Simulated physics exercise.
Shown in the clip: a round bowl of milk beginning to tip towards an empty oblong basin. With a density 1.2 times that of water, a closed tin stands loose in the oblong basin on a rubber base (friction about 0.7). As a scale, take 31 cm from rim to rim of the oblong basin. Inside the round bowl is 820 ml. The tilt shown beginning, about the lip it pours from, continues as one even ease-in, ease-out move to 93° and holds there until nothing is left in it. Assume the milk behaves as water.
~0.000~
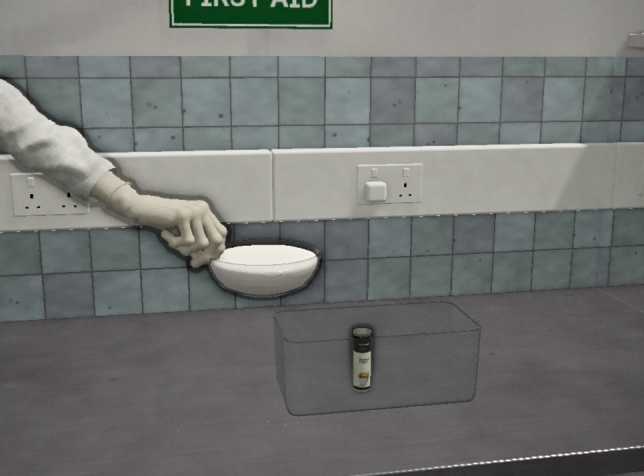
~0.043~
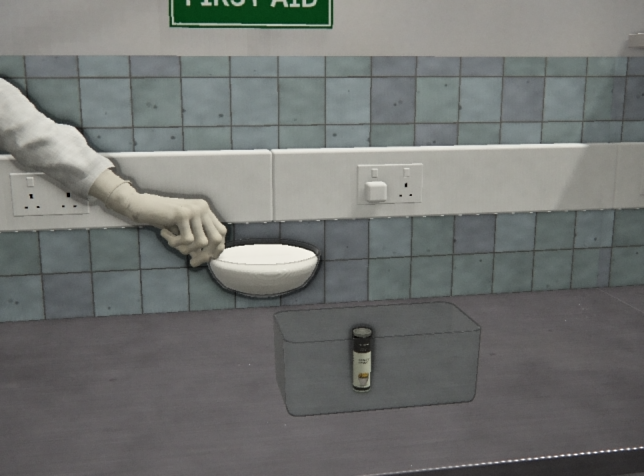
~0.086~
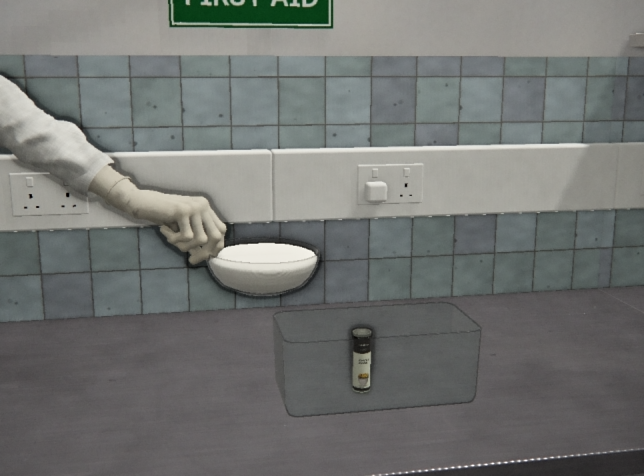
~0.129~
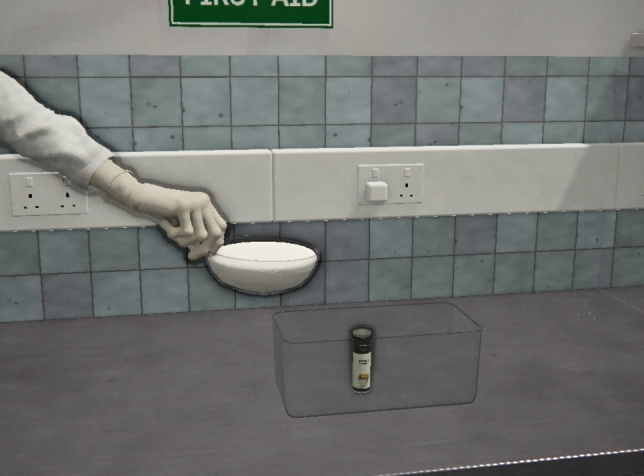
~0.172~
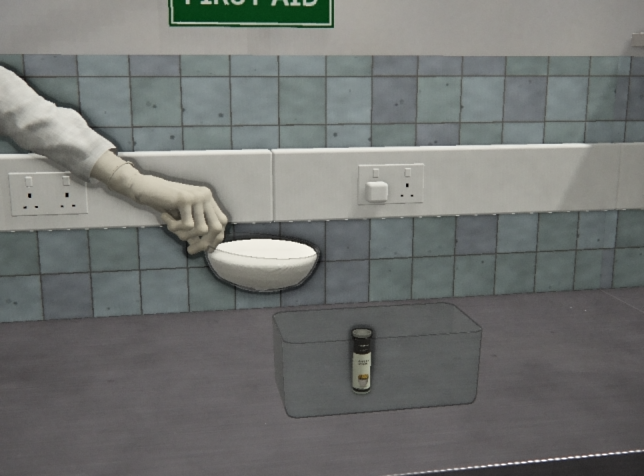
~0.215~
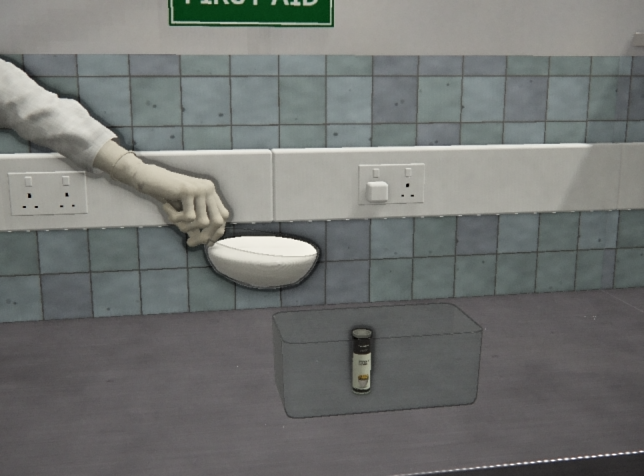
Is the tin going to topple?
It's going to keep its balance.
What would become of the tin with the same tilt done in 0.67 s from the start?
Outcome - the tin comes down.
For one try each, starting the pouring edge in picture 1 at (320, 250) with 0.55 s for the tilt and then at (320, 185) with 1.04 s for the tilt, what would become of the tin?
First it tips over; then it stays on its base.
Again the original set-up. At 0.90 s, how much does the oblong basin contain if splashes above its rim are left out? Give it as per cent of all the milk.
The fraction sits near 84 in a hundred.
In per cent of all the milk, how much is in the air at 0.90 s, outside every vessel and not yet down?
About 12 % of the total.
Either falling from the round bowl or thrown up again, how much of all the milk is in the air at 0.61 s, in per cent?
Some 44 per cent.
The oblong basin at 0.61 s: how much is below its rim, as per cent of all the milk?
12 %, roughly.
After 0.61 s the tilt is 59° and 44 per cent is still to pour; the tin stands where it began.
After 0.90 s the tilt is 89° and 2 per cent is still to pour; the tin stands where it began.
After 1.21 s the tilt is 93° and 0 per cent is still to pour; the tin stands where it began.
After 1.54 s the tilt is 93° and 0 per cent is still to pour; the tin stands where it began.
In the end the tin stands where it began.
